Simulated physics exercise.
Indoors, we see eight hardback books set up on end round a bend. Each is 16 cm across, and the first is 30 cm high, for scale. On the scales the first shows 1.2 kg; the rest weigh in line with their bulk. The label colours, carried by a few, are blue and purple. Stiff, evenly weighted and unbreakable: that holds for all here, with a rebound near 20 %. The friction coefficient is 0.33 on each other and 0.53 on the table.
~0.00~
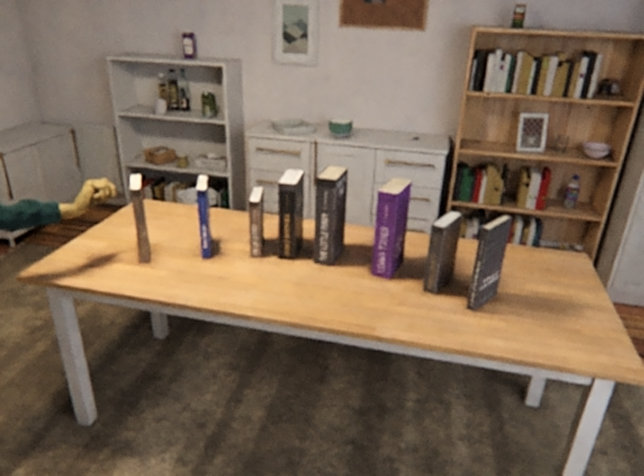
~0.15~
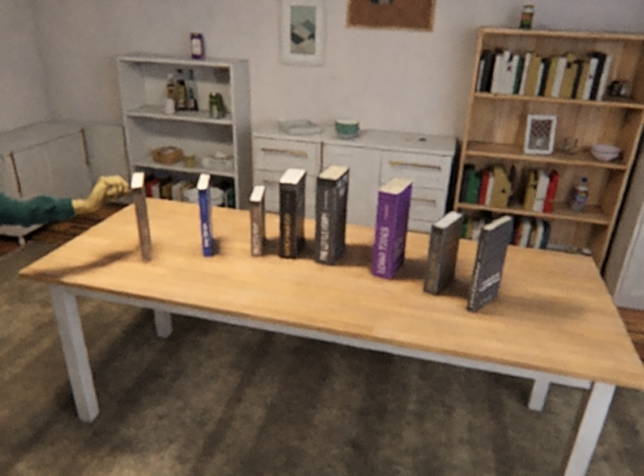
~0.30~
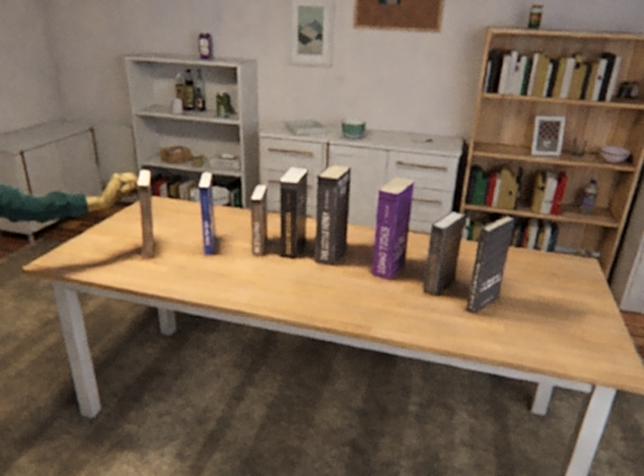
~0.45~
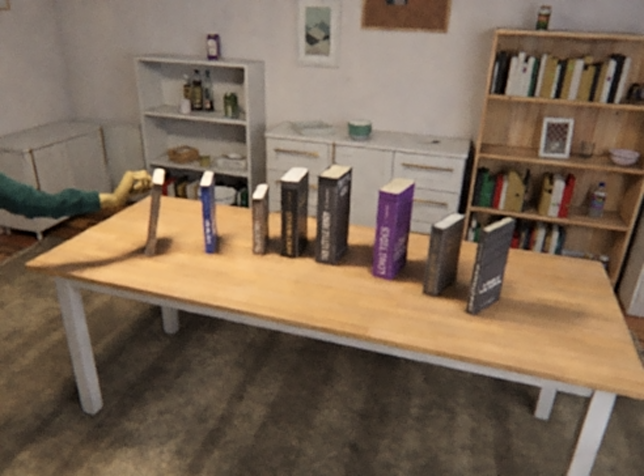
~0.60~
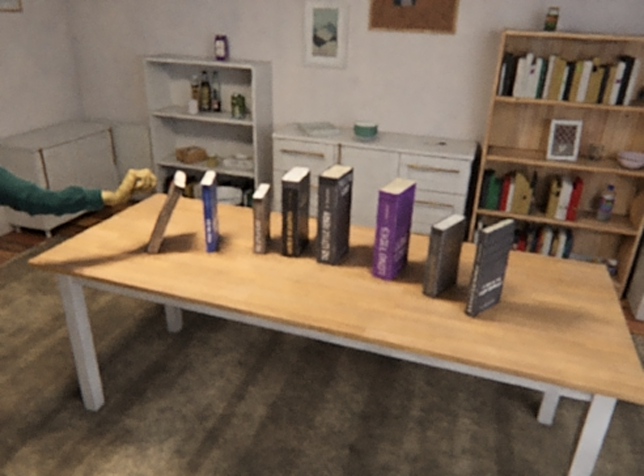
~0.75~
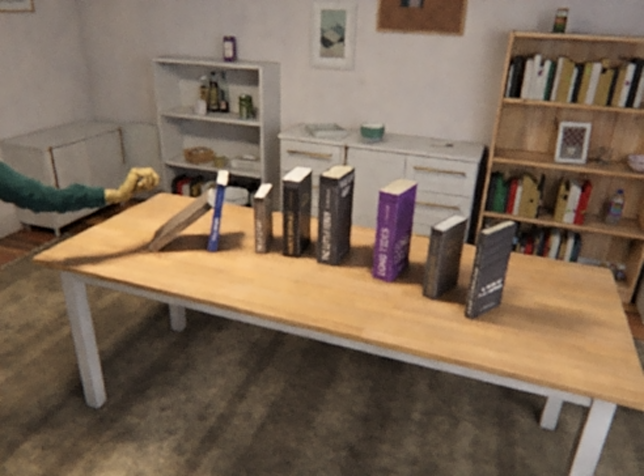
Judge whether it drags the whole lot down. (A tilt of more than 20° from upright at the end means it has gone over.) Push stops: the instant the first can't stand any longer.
The cascade never stops short.
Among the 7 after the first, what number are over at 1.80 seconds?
By then, 7.
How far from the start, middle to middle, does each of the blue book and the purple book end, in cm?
So blue shifts 20 cm, while purple shifts 20 cm.
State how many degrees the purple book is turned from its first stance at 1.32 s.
Tilt from start: Approx. 0 degrees.
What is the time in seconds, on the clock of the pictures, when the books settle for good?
Roughly 2.0 s.
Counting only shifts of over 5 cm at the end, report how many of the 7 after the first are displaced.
7.
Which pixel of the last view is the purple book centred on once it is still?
Resting position, last image: About (444, 265).
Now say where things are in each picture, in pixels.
In the first picture (pixels give the middle of a visible side; the camera moves round a little), finger (110, 190) 6 cm from the first book; purple book (384, 237); blue book (204, 225); none of the others has stirred.
Finger (123, 187) 25 mm from the first book; purple book (384, 237), in the second picture.
Finger (136, 184) pushing; purple book (384, 237); none of the others has stirred, in the third picture.
Finger (148, 182) pushing; purple book (384, 237); none of the others has stirred, in the fourth picture.
Finger (151, 180) stopped; purple book (384, 237); none of the others has stirred, in the fifth picture.
Finger (154, 179) stopped; blue book (217, 218) 10° from how it stood; purple book (384, 238); one has shifted, in the sixth picture.
After 1.32 s, 3 of the 7 other books over; blue book 64° from how it stood.
After 1.80 s, 7 of the 7 other books over; blue book 70° from how it stood; purple book 62° from how it stood.
In the end (2.4 s), 7 of the 7 other books over; purple book 74° from how it stood; blue book 72° from how it stood. Not one is left standing. From the last view, middles, purple book near (444, 265), blue book near (250, 229).
